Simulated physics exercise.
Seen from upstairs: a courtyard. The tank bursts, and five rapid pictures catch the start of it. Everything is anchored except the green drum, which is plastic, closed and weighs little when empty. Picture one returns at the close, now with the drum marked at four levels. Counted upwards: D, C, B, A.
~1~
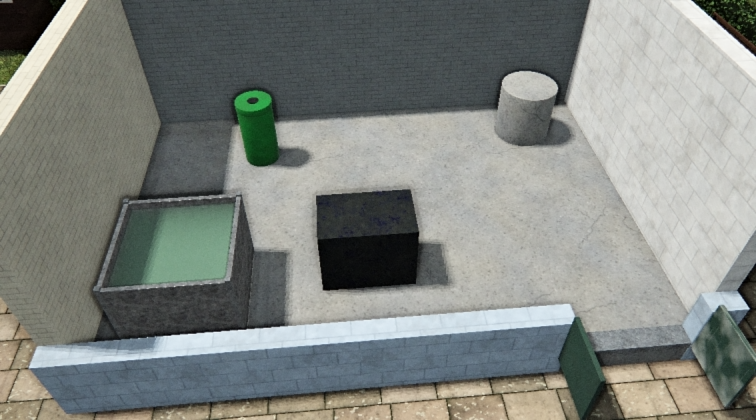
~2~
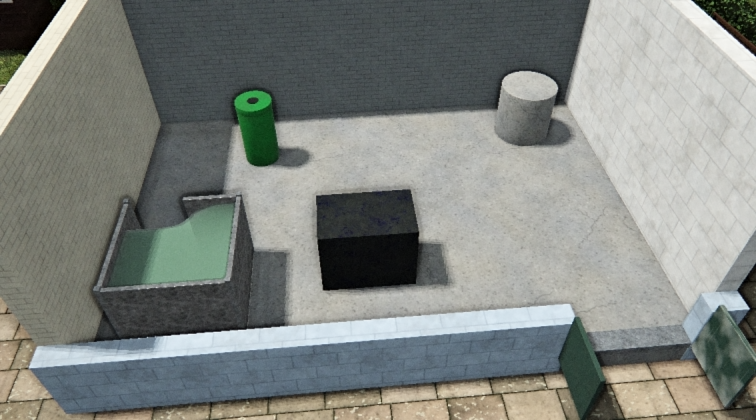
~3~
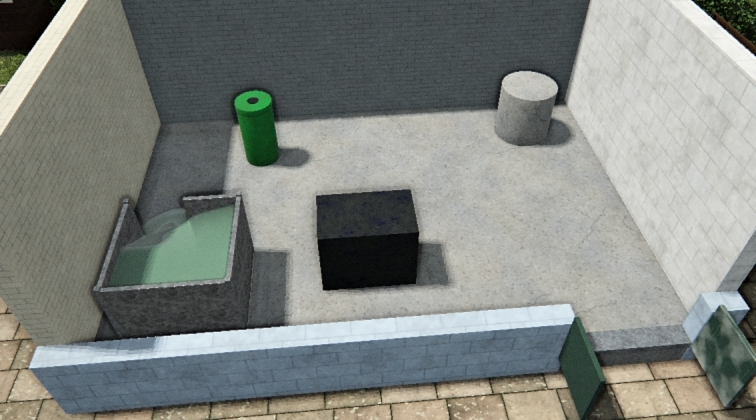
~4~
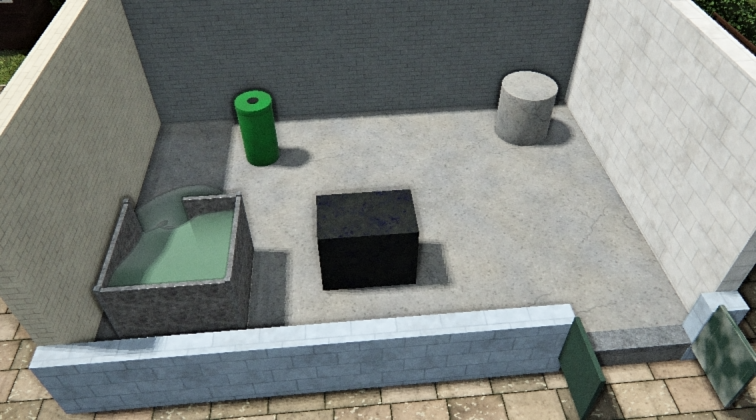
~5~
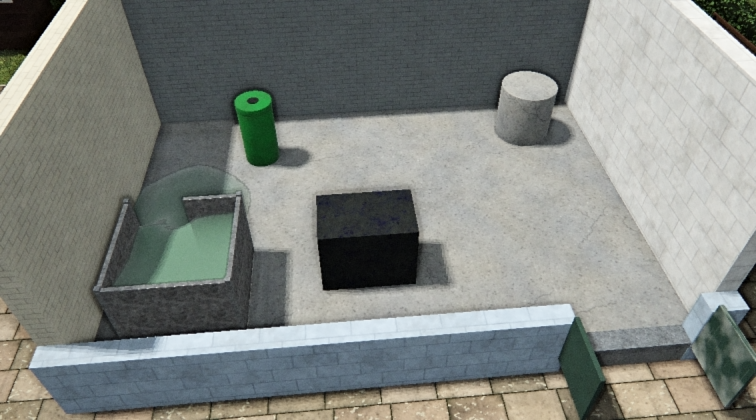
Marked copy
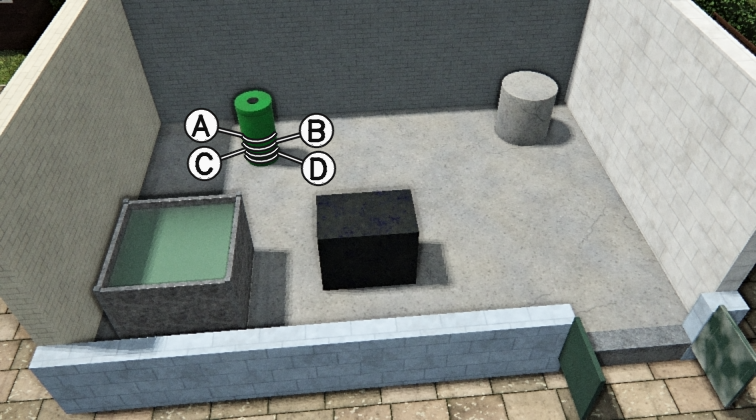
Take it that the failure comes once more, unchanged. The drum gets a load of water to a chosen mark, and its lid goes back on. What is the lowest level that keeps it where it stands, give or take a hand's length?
Use mark C.
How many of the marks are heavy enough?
Three of the four.
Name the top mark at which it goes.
That is mark D.
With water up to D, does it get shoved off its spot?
Yes.
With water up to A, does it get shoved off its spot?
No, that is safe.
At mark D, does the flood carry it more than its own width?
Yes, it does.
In white, A at (257, 141); B at (259, 149); C at (260, 156); D at (261, 161); from the bottom up D, C, B, A.
If A is chosen, it does not move.
If B is chosen, it does not move.
If C is chosen, it shifts by a finger or two and stays.
If D is chosen, it is pushed about 3 times its own width away.
